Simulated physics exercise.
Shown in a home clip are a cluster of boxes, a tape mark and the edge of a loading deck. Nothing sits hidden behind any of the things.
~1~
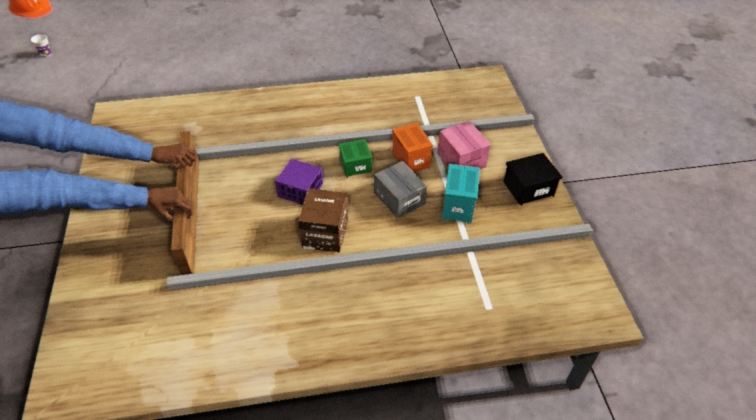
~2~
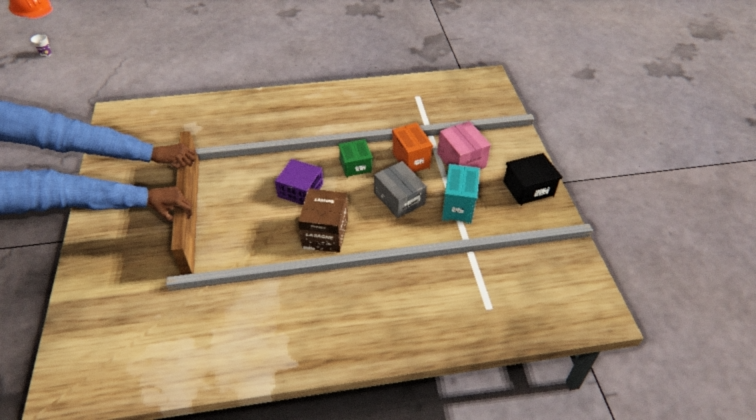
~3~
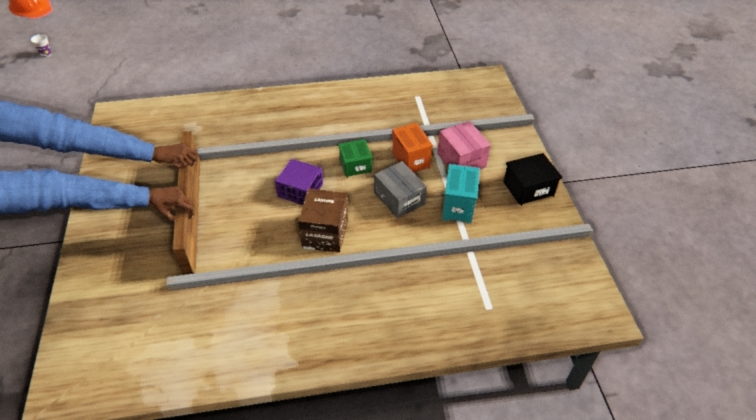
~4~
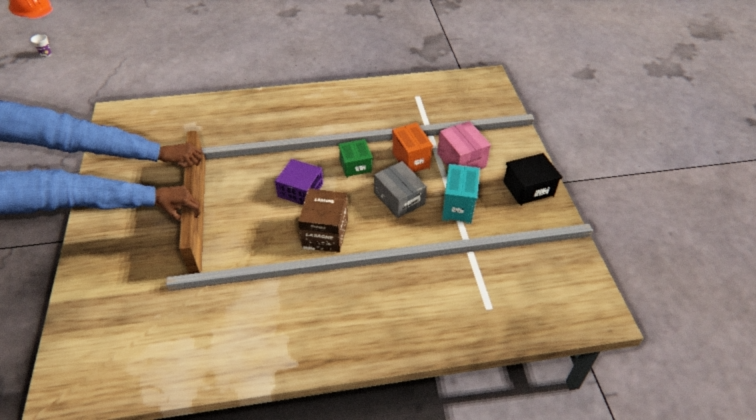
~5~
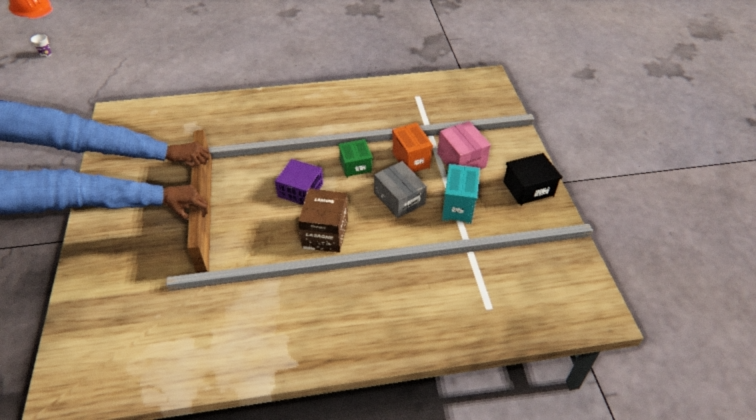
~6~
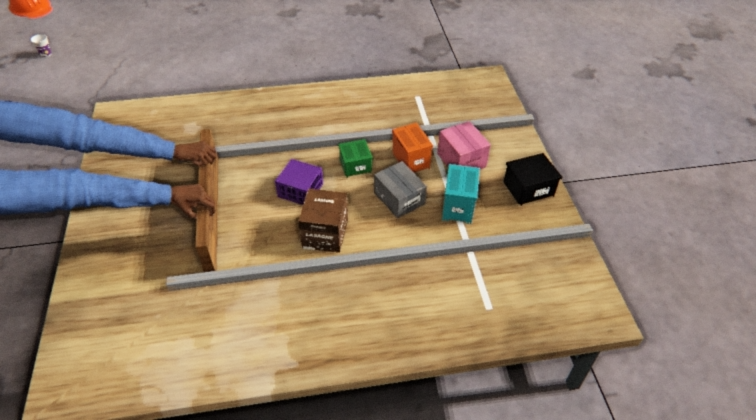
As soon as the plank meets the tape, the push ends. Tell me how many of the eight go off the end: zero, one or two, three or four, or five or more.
The answer is zero.
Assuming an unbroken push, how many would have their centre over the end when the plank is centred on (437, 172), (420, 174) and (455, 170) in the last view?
Counts: 0, 0, 0.
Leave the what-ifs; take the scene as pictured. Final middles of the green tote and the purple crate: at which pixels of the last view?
Near (447, 136) and (459, 158).
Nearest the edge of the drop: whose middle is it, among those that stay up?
Black tote - nearest.
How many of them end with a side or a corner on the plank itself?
Looks like 3 of them, all told.
Early on, none off yet; black tote at rest near (531, 179); pink parcel at rest near (463, 149); turquoise tote at rest near (461, 194).
Finally, the number that fall off is zero.
